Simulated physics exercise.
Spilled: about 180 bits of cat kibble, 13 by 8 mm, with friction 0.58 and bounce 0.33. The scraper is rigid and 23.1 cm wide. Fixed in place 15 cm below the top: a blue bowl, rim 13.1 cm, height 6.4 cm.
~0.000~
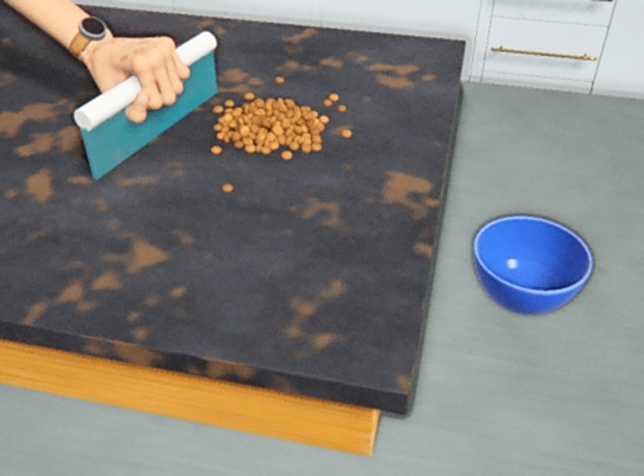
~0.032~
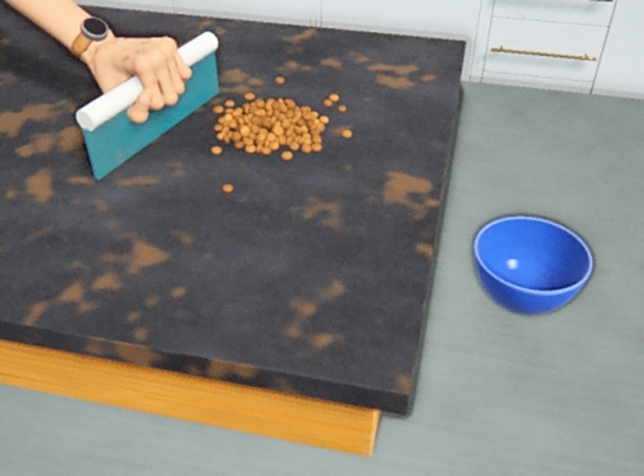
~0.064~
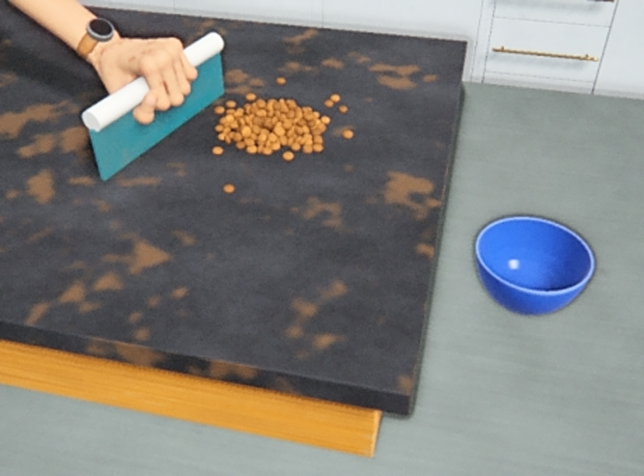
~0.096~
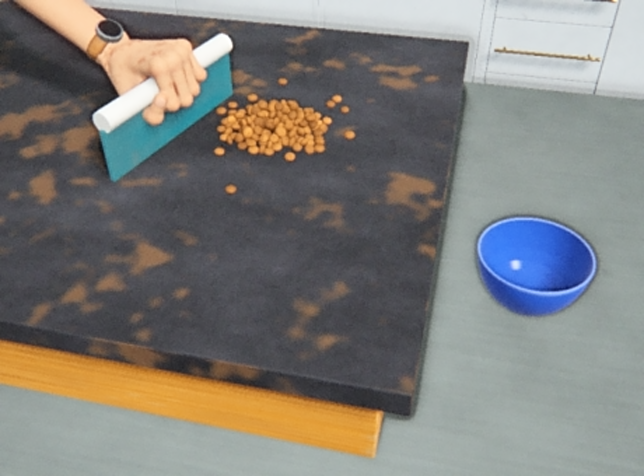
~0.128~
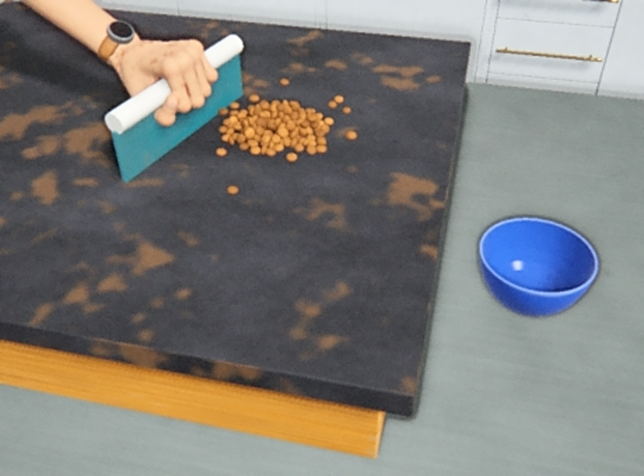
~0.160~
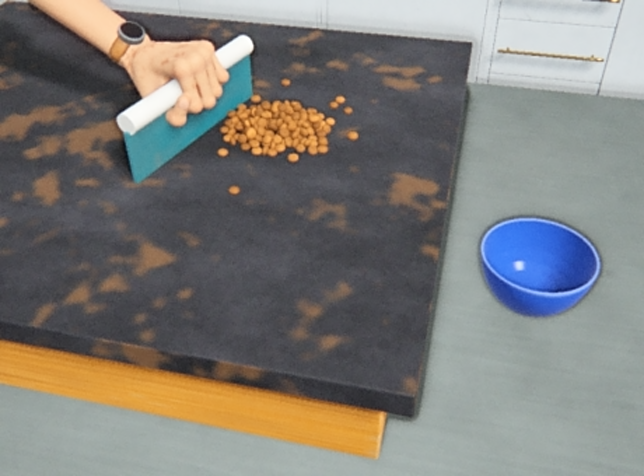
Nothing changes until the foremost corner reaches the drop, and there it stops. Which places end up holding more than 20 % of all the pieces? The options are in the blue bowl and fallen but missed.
Blue bowl: No; fallen but missed: Yes.
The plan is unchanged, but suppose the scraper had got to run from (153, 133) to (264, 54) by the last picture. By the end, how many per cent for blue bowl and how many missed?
Final: Blue bowl = 0%, missed = 15%.
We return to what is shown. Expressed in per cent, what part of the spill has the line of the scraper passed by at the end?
5 %.
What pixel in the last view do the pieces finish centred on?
Roughly at (448, 153).
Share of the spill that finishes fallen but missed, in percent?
Estimate: Approx. 45 %.
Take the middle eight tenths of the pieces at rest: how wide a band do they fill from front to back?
It spans some 18 centimetres.
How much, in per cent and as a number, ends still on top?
Roughly 55 per cent.
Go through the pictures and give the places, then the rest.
Scraper from (87, 137) to (210, 57); moved 0.0 cm; 0 pieces shifted; middle of the spill at (275, 114); blue bowl at (532, 252), in the first picture.
Scraper from (89, 138) to (212, 57); moved 0.2 cm; 0 pieces shifted; middle of the spill at (276, 114), in the second picture.
Scraper from (96, 139) to (217, 58); moved 0.7 cm; 0 pieces shifted; middle of the spill at (277, 115), in the third picture.
Scraper from (106, 140) to (226, 59); moved 1.6 cm; 0 pieces shifted; middle of the spill at (279, 115), in the fourth picture.
Scraper from (118, 141) to (236, 59); moved 2.8 cm; 0 pieces shifted; middle of the spill at (280, 116), in the fifth picture.
Scraper from (130, 141) to (246, 60); moved 3.9 cm; 5 pieces shifted; middle of the spill at (282, 116); blue bowl at (540, 254). Its speed is about 0.36 m/s, heading 8 degrees away from the viewer, in the sixth picture.
After 0.52 s, scraper 17 cm from its start, spill 14 cm wide; still on top 100 %.
Then, at 0.89 s, scraper 30 cm from its start, spill 18 cm wide; still on top 100 %.
After 1.20 s, scraper 32 cm from its start, spill 22 cm wide; off the edge, not caught 45 %, still on top 55 %.
At rest (1.9 s), blue bowl 0 %, fallen but missed 45 %, still on top 55 %.
